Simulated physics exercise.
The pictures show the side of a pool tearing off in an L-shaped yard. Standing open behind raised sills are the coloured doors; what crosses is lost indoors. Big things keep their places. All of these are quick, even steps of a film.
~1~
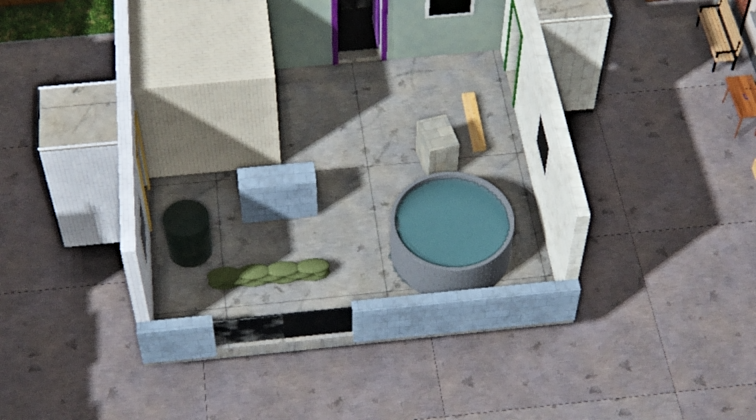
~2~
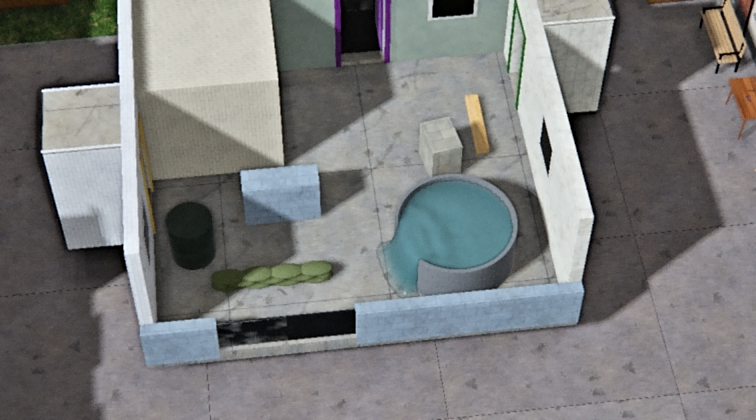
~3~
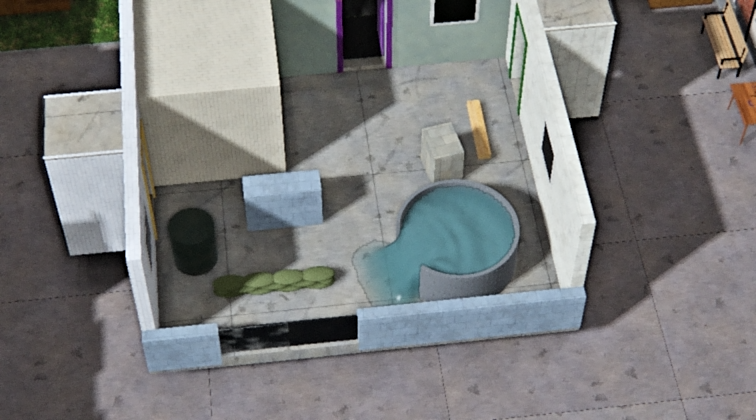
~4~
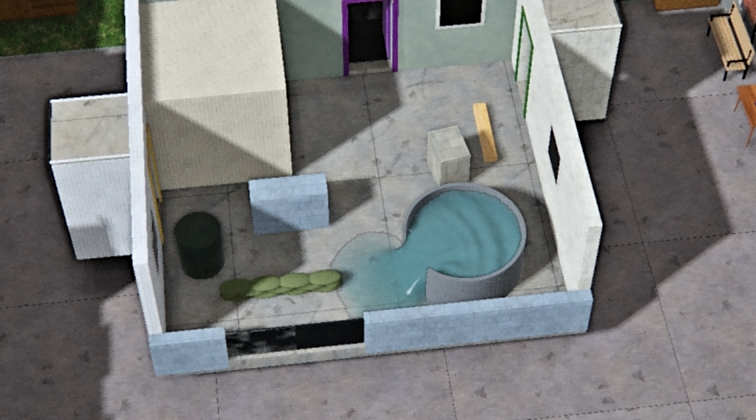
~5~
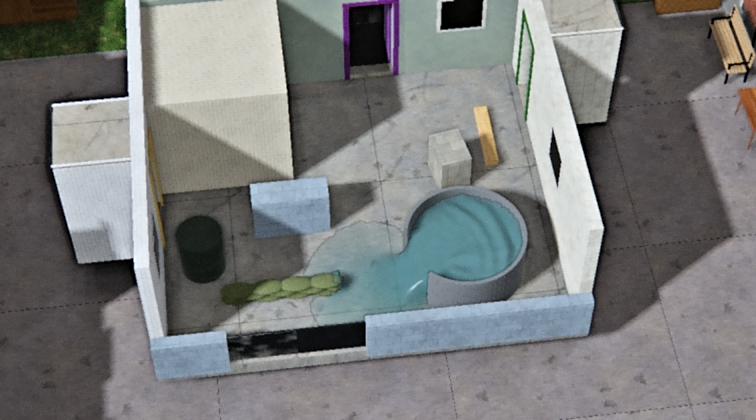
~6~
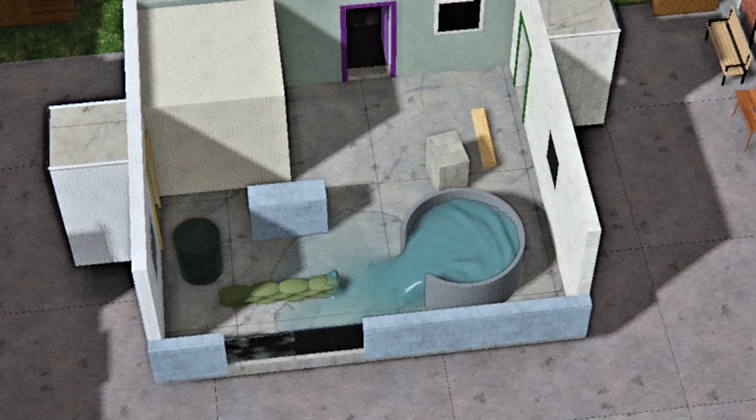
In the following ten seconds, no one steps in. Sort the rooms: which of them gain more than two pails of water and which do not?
The green door gains no more; the yellow door gains more; the purple door gains no more.
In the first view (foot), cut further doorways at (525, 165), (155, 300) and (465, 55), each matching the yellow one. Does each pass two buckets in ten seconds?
They turn out short, over and short.
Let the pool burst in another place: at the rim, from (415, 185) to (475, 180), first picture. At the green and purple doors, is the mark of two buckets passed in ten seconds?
Then: The green one goes over; the purple one is over.
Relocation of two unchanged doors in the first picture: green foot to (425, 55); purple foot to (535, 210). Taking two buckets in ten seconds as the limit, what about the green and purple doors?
Note: Green door lets too much through; purple door lets in too little.
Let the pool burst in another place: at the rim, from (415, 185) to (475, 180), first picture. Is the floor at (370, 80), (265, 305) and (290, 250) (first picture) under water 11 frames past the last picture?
Soaked, untouched, untouched.
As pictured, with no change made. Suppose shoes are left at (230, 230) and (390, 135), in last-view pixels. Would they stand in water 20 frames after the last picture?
Taking them as listed, I'd call them soaked and not wet.
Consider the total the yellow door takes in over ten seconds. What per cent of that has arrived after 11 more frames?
About 0 per cent.
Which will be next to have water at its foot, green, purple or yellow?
The yellow-painted one.
A moment on, water covers 30 % of the floor; the green door not reached, the yellow door not reached, the purple door not reached.
Next, water covers 40 % of the floor; the green door not reached, the yellow door wet at the sill, nothing in, the purple door not reached.
Then, water covers 45 % of the floor; the green door not reached, the yellow door over two buckets in, the purple door not reached.
Later, water covers 65 % of the floor; the green door not reached, the yellow door far over two buckets in, the purple door not reached.
In the end, water covers 90 % of the floor; the green door under two buckets in, the yellow door far over two buckets in, the purple door wet at the sill, nothing in.
